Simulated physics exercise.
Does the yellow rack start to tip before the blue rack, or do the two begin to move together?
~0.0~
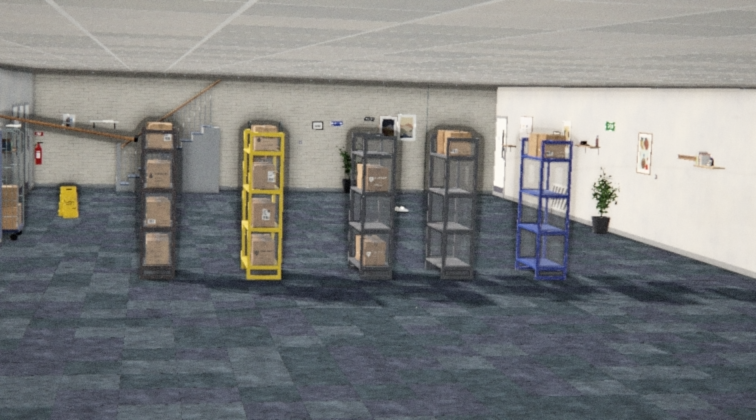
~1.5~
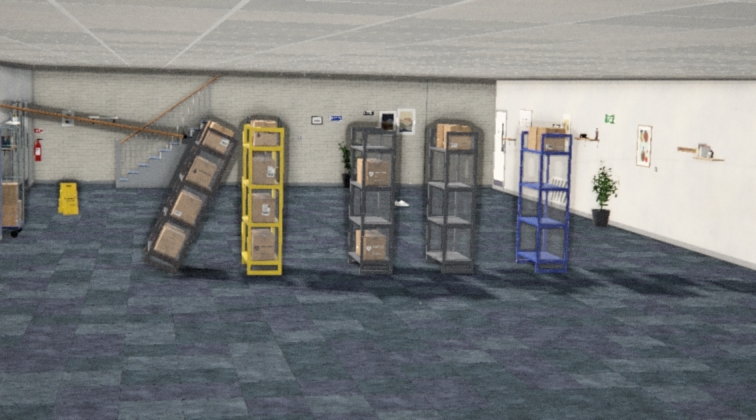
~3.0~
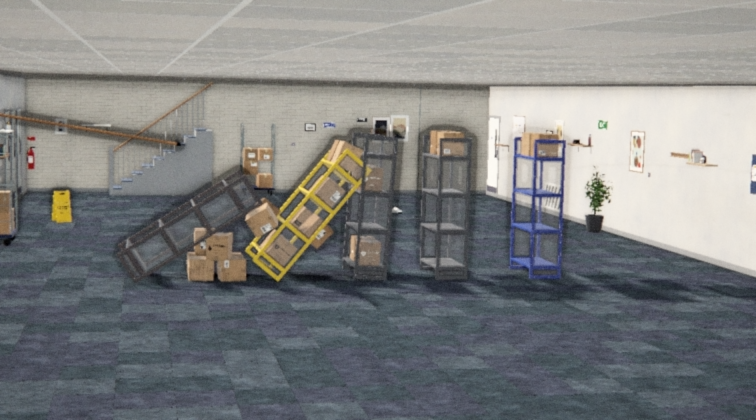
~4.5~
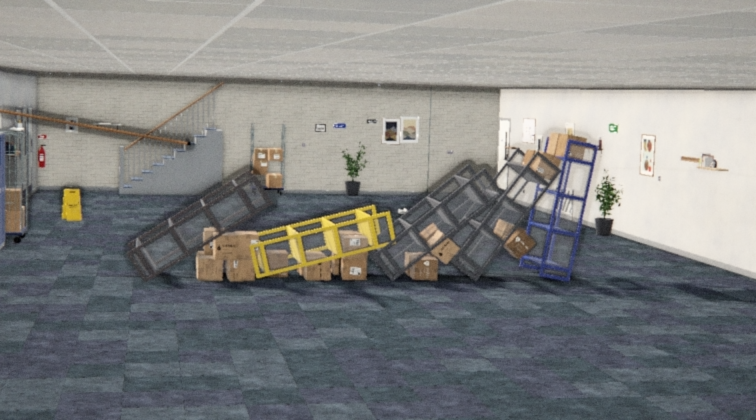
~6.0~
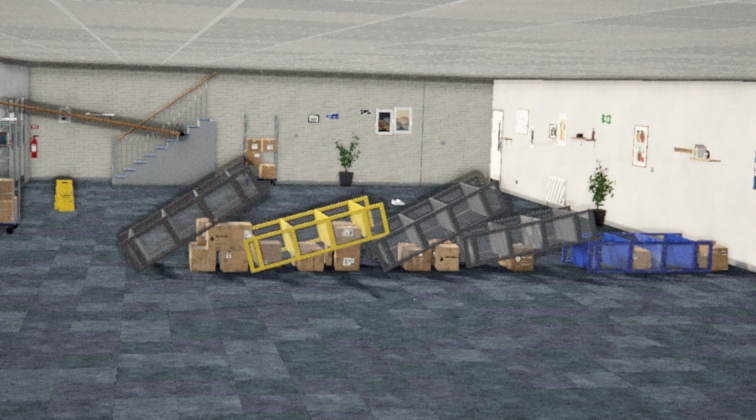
The yellow rack starts to tip first. It is already leaning hard to the right while the blue rack still stands upright, and the blue one only begins to tilt later.
